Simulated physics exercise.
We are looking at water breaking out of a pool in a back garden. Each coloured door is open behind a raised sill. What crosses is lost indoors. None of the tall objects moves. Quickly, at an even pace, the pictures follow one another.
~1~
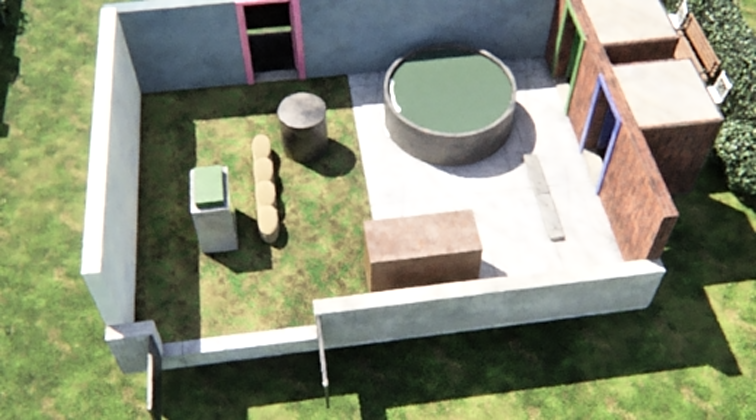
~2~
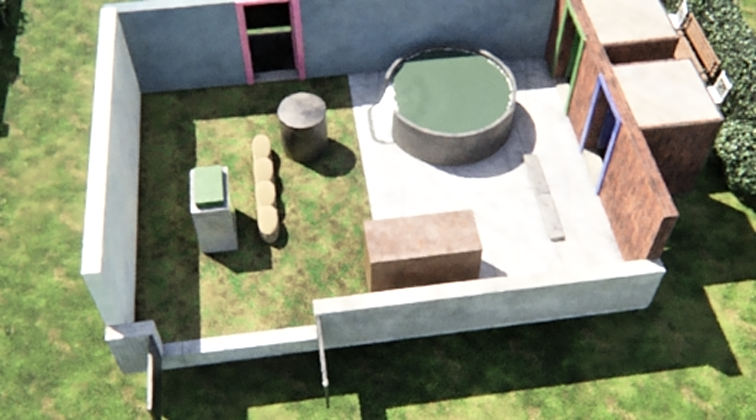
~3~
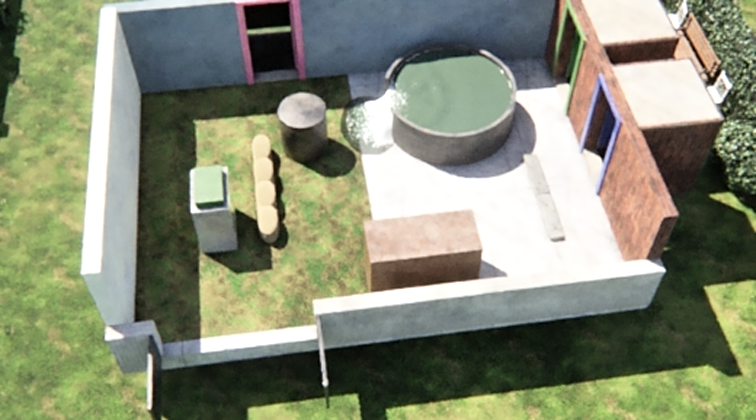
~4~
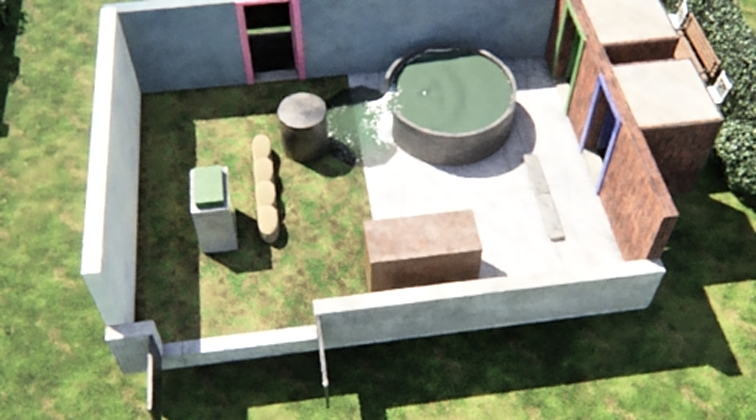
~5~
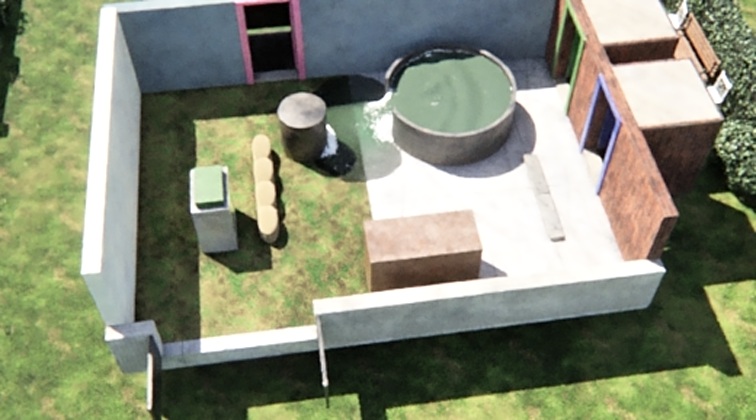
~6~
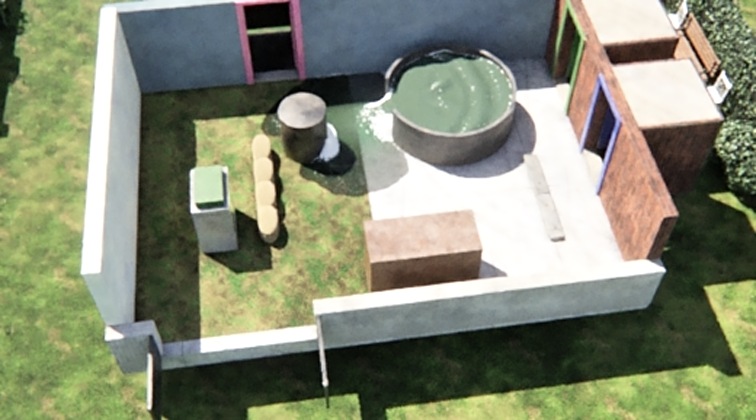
Water pouring from the left side of a round pool, spreading left across pale paving and grass around a grey drum.
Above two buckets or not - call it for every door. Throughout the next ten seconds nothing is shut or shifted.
Pink door: Above two buckets; green door: Not above two buckets; blue door: Not above two buckets.
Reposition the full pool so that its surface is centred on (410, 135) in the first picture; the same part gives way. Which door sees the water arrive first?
In my view it is the pink door.
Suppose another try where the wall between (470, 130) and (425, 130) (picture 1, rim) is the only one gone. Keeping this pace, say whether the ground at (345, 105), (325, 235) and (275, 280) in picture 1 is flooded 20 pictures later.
Respectively: Parched, drenched and drenched.
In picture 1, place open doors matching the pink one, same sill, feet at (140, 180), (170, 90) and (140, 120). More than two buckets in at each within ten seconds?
Doors one to three: Does not reach it / beats it / beats it.
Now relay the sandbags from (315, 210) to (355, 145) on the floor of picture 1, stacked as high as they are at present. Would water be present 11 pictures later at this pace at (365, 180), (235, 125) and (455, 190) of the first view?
Taking the three spots in order: Swamped, swamped, untouched.
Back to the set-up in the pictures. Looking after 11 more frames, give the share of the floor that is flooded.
Roughly 30 percent, I'd say.
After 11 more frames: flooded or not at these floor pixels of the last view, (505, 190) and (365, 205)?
In order: Spared and swamped.
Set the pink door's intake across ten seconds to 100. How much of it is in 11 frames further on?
I'd say some 20 per cent.
A moment on, water covers 20 % of the floor; the pink door wet at the sill, nothing in, the green door not reached, the blue door not reached.
Next, water covers 30 % of the floor; the pink door over two buckets in, the green door not reached, the blue door not reached.
Then, water covers 50 % of the floor; the pink door far over two buckets in, the green door not reached, the blue door not reached.
Later, water covers 70 % of the floor; the pink door far over two buckets in, the green door not reached, the blue door not reached.
In the end, water covers 90 % of the floor; the pink door far over two buckets in, the green door wet at the sill, nothing in, the blue door wet at the sill, nothing in.
